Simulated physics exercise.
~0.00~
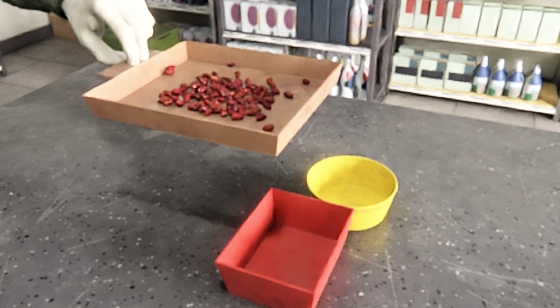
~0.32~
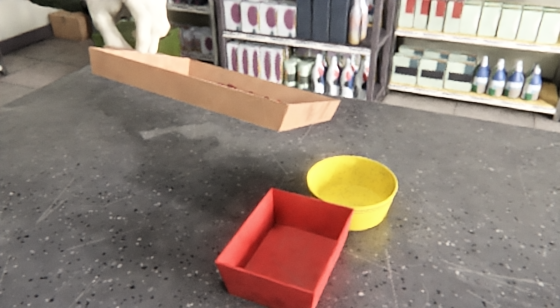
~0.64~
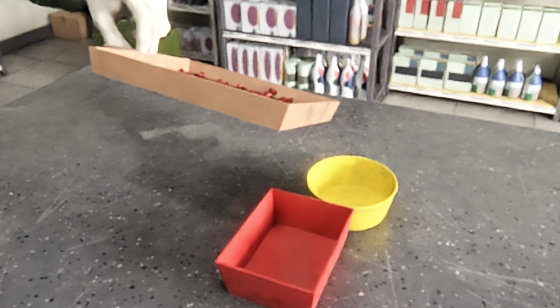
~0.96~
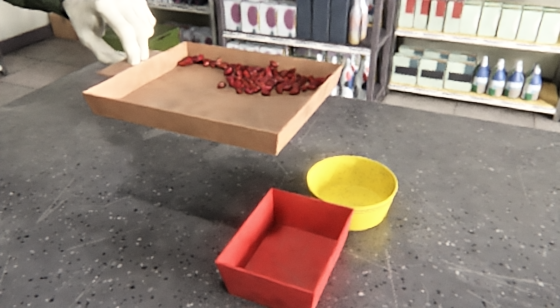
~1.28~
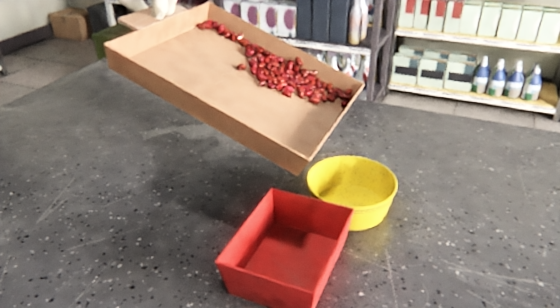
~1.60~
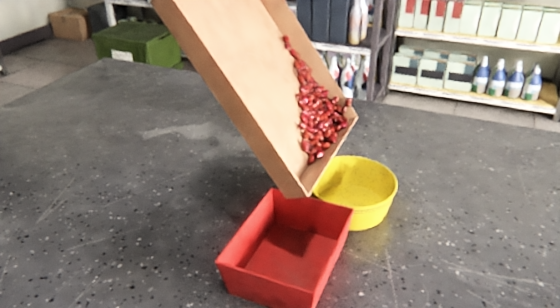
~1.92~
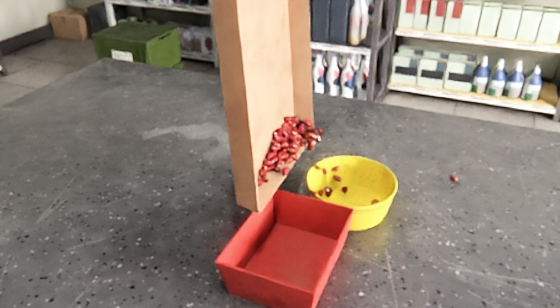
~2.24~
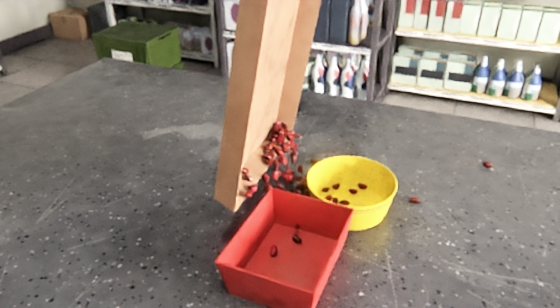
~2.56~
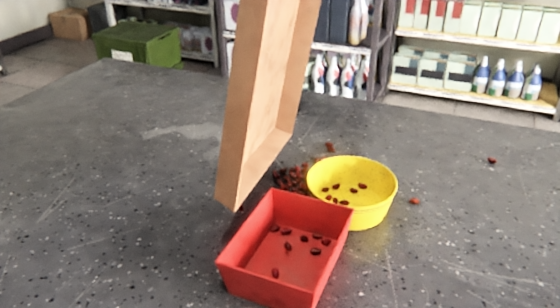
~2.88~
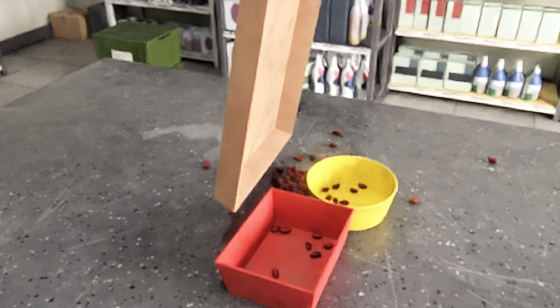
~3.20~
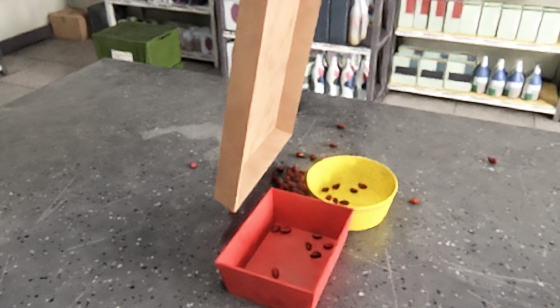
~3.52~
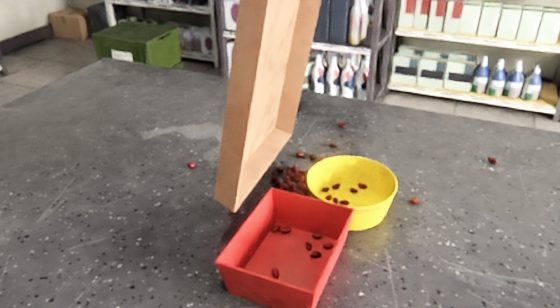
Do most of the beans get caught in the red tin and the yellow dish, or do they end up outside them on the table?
Most of the beans end up outside on the table, mainly in a heap behind the red tin and beside the yellow dish. Only a small share lands in either container.
